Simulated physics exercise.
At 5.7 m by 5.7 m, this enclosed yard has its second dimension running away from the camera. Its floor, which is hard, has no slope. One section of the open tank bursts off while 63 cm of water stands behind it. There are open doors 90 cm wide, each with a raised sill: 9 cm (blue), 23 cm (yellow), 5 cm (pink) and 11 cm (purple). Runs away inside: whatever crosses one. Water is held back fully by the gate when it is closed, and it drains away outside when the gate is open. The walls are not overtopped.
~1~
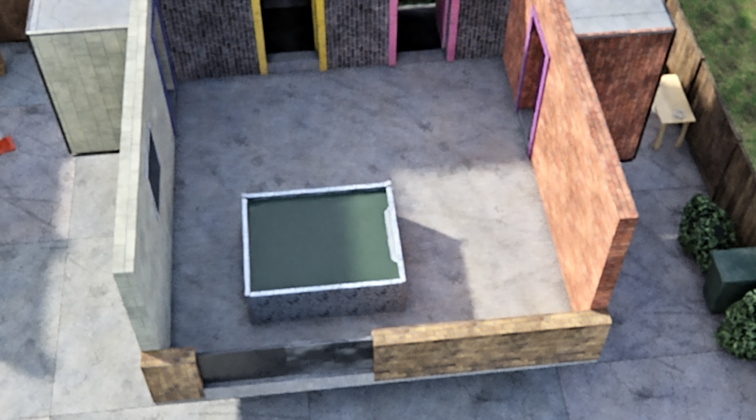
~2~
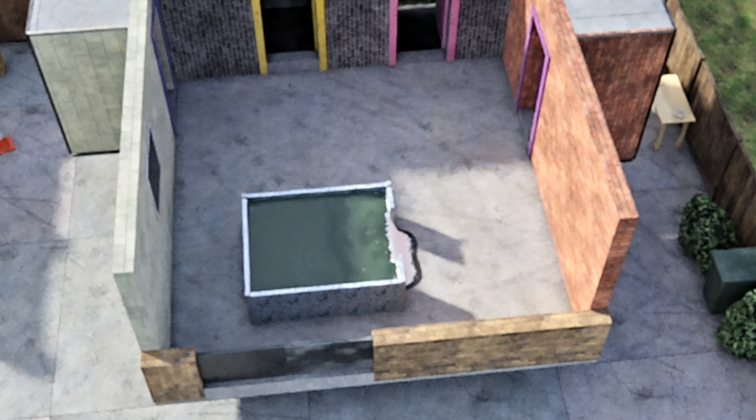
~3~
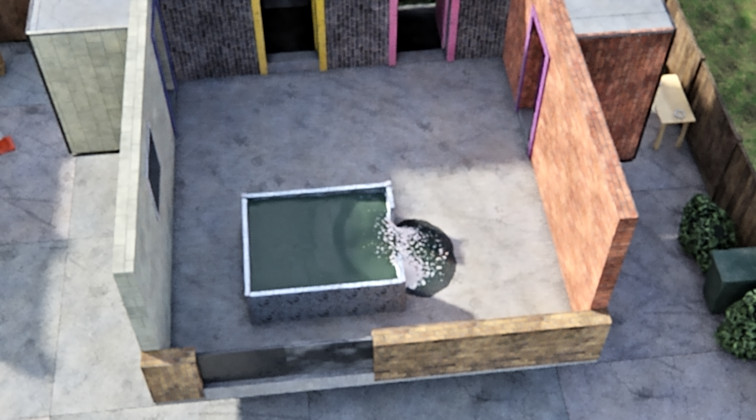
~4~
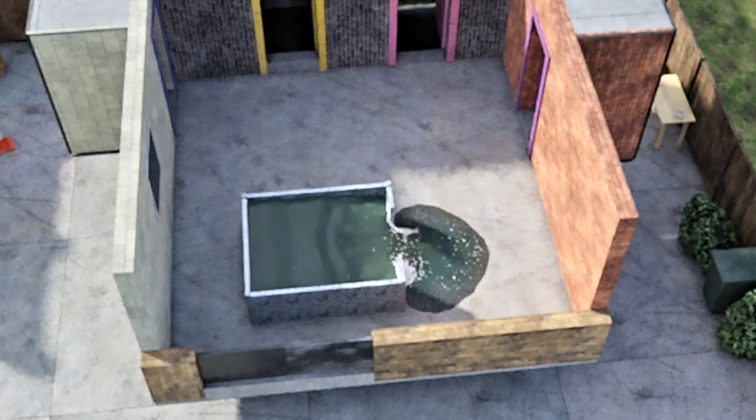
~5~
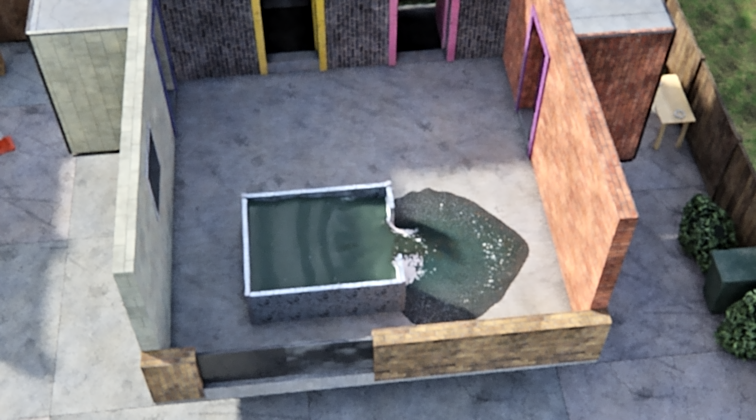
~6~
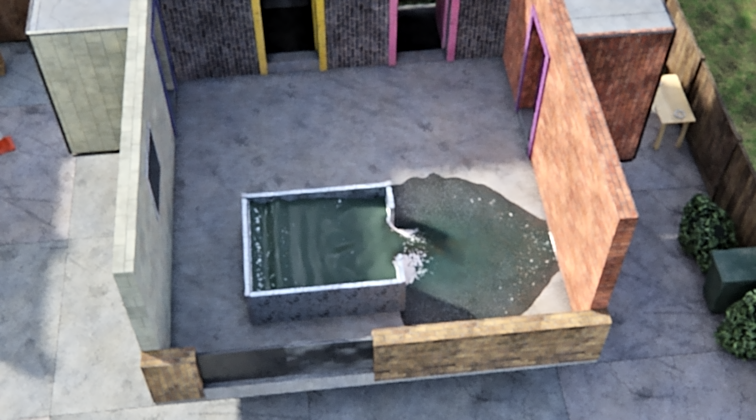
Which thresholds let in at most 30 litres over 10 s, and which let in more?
At the blue door it looks set to land under the limit; at the yellow door it looks set to land under the limit; at the pink door it looks set to land over the limit; at the purple door it looks set to land under the limit.
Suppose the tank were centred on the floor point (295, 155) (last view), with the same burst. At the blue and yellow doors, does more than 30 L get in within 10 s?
For the blue door, the amount is acceptable; for the yellow door, the amount is acceptable.
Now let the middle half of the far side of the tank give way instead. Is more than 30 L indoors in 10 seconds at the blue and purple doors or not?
Against the limit, the blue door exceeds it and the purple door stays within it.
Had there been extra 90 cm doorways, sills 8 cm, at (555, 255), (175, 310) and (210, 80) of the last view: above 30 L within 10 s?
Taking them in order, the first gets enough, the second too little and the third too little.
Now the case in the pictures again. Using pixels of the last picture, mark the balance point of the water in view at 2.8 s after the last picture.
Near (418, 238).
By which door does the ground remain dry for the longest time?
Result: Blue door.
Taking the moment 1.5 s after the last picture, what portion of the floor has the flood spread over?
Roughly 30 % of the floor is wet.
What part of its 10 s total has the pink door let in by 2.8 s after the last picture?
Around 5 percent.
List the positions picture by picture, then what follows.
The first picture shows still water, 63 cm deep, in the open tank at (321, 240).
In the second picture, the front is at (403, 234), 0.5 m from the gap at (393, 250); 0.2 m2 of floor is under water; 63 cm left at the back of the open tank.
In the third picture, the front is at (450, 270), 0.9 m from the gap at (393, 252); 0.8 m2 of floor is under water; 63 cm left at the back of the open tank.
In the fourth picture, the front is at (483, 250), 1.4 m from the gap at (393, 252); 1.7 m2 of floor is under water; 63 cm left at the back of the open tank.
In the fifth picture, water pours out at (393, 251) and has run 1.9 m, to (517, 240); typically 5 cm deep outside, 62 cm at the open tank's back.
In the sixth picture, the front is at (546, 228), 2.4 m from the gap at (393, 251); 4.5 m2 of floor is under water; 55 cm left at the back of the open tank.
Then, 0.7 s after the last picture water covers 25 % of the floor and is deepest (40 cm) near (576, 338); blue door not reached, yellow door not reached, pink door not reached, purple door not reached.
Then, 1.5 s after the last picture water covers 30 % of the floor and is deepest (34 cm) near (561, 284); blue door not reached, yellow door not reached, pink door not reached, purple door 13 cm at the sill, 0 L in.
Then, 2.8 s after the last picture water covers 45 % of the floor and is deepest (20 cm) near (576, 338); blue door not reached, yellow door not reached, pink door 12 cm at the sill, 5 L in, purple door 9 cm at the sill, 2 L in.
Then, 5.3 s after the last picture water covers 75 % of the floor and is deepest (16 cm) near (576, 338); blue door 6 cm at the sill, 0 L in, yellow door 5 cm at the sill, 0 L in, pink door 13 cm at the sill, 62 L in, purple door 7 cm at the sill, 2 L in.
Then, 9.3 s after the last picture water covers 95 % of the floor and is deepest (11 cm) near (173, 237); blue door 10 cm at the sill, 3 L in, yellow door 4 cm at the sill, 0 L in, pink door 9 cm at the sill, 120 L in, purple door 5 cm at the sill, 2 L in.
